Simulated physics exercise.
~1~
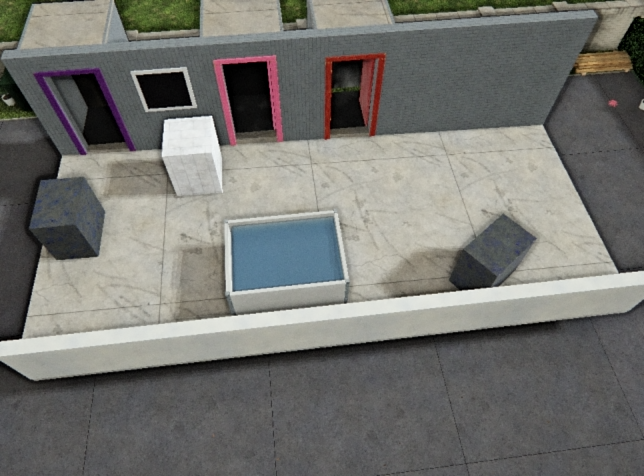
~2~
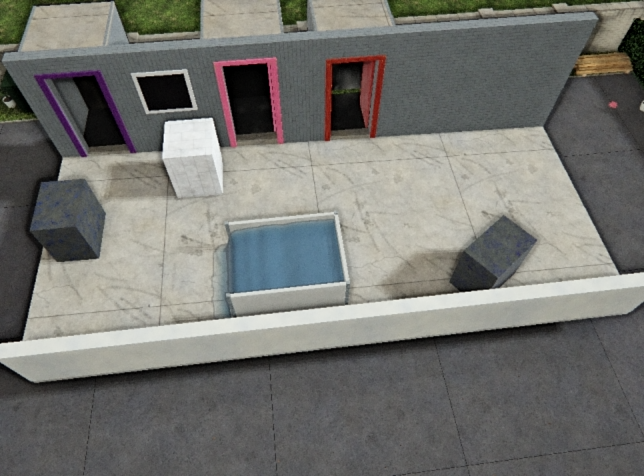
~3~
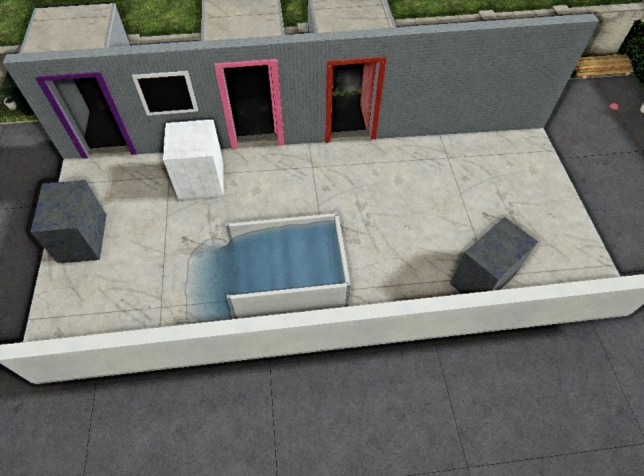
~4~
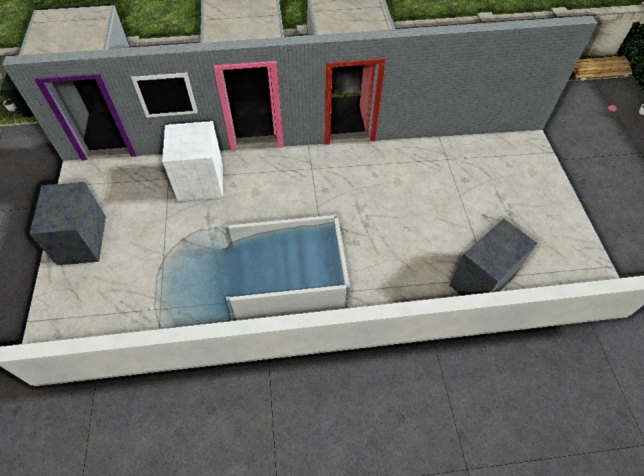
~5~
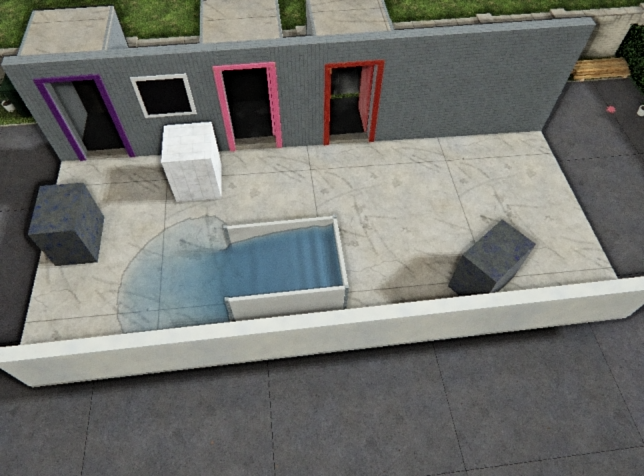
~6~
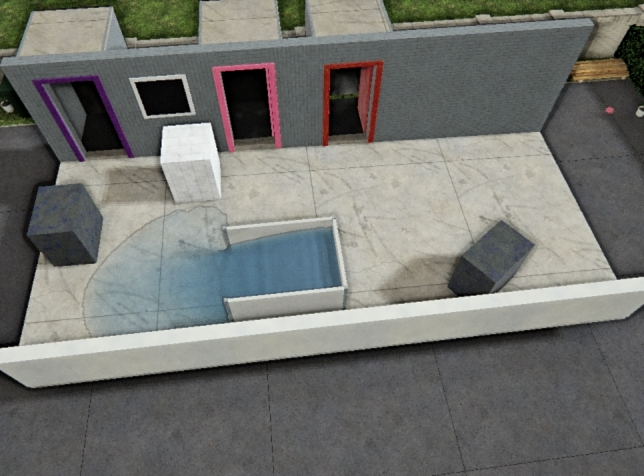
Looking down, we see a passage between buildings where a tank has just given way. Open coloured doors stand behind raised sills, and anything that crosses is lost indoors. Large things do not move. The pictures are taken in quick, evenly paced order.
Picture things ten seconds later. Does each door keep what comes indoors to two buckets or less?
The red door keeps it there; the pink door keeps it there; the purple door lets more through.
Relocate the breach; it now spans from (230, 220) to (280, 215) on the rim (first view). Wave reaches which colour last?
The one in purple.
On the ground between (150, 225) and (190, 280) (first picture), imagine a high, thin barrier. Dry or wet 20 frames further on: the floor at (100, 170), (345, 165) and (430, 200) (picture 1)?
As listed: Awash, under water, dry.
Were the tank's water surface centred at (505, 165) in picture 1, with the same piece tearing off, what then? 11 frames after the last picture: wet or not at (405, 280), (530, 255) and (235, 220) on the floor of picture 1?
I'd call them watered, still dry and watered, in the order asked.
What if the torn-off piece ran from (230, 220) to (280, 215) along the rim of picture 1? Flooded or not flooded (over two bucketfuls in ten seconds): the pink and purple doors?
Result - pink door crosses the threshold, purple door fails to reach it.
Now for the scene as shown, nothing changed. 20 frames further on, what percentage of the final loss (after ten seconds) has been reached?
My figure: 70 percent.
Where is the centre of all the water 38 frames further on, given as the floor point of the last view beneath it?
I'd point to (206, 254).
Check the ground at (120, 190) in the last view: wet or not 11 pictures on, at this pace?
There: Awash.
A moment on, water covers 20 % of the floor; the red door not reached, the pink door not reached, the purple door not reached.
Next, water covers 30 % of the floor; the red door not reached, the pink door not reached, the purple door under two buckets in.
Then, water covers 30 % of the floor; the red door not reached, the pink door not reached, the purple door over two buckets in.
Later, water covers 40 % of the floor; the red door wet at the sill, nothing in, the pink door wet at the sill, nothing in, the purple door far over two buckets in.
In the end, water covers 50 % of the floor; the red door wet at the sill, nothing in, the pink door wet at the sill, nothing in, the purple door far over two buckets in.
